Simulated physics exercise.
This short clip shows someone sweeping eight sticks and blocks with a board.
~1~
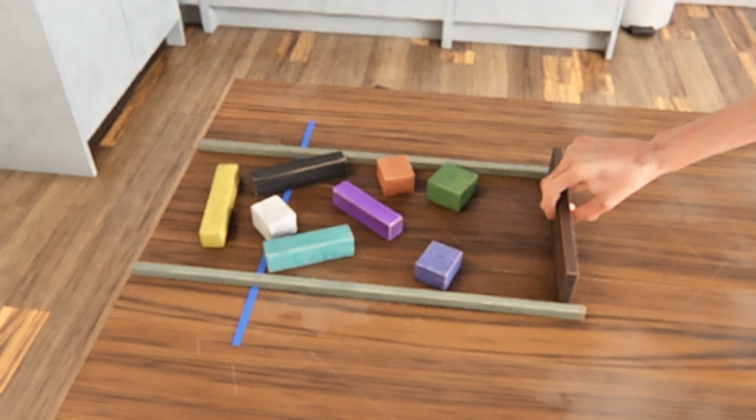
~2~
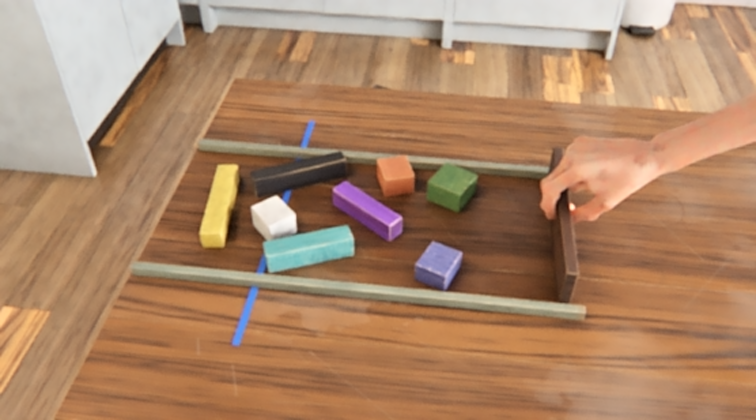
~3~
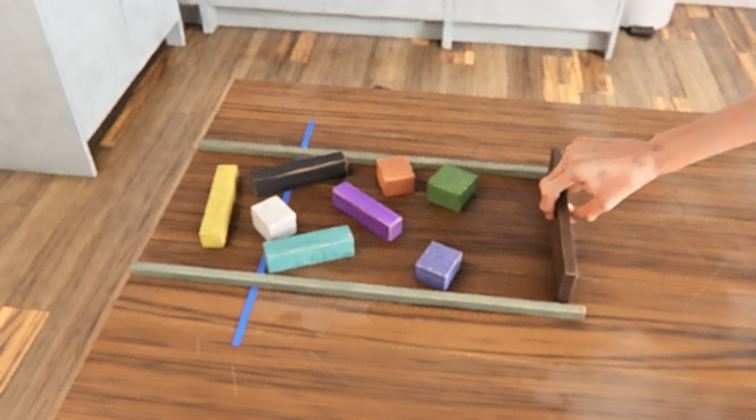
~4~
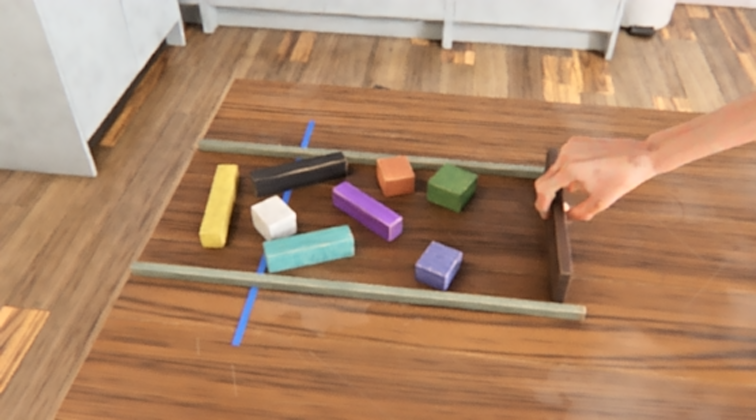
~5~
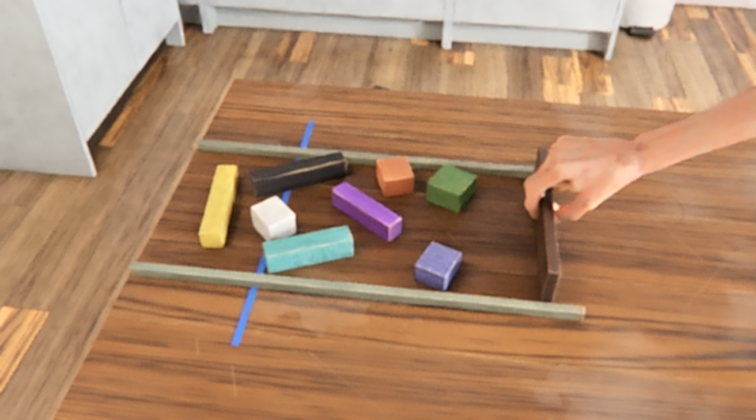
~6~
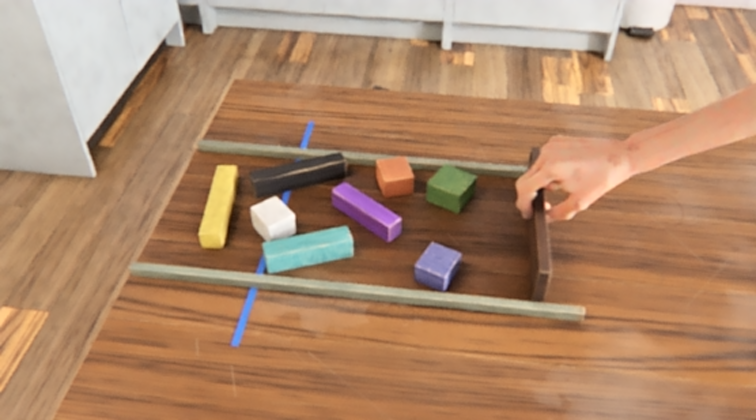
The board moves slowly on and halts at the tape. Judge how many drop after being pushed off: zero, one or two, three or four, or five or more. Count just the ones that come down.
Most likely the ones that land below will number nothing.
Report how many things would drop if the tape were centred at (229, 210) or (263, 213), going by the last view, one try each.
That would be 2, then 0.
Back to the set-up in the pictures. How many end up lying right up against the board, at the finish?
All in all, 3.
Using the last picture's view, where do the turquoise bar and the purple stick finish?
Turquoise bar at (218, 240), purple stick at (246, 202).
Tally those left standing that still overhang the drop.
You'd get 1.
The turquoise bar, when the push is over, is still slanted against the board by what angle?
I'd estimate about 40 degrees.
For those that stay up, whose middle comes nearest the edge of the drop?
It's the yellow bar.
Early on, none off yet; yellow bar at rest near (220, 205); white block at rest near (273, 221); black stick at rest near (299, 175).
A while later, none off yet; yellow bar moving near (213, 206); white block at rest near (273, 221); black stick travelled a little near (270, 174).
Finally, the number that fall off is zero.
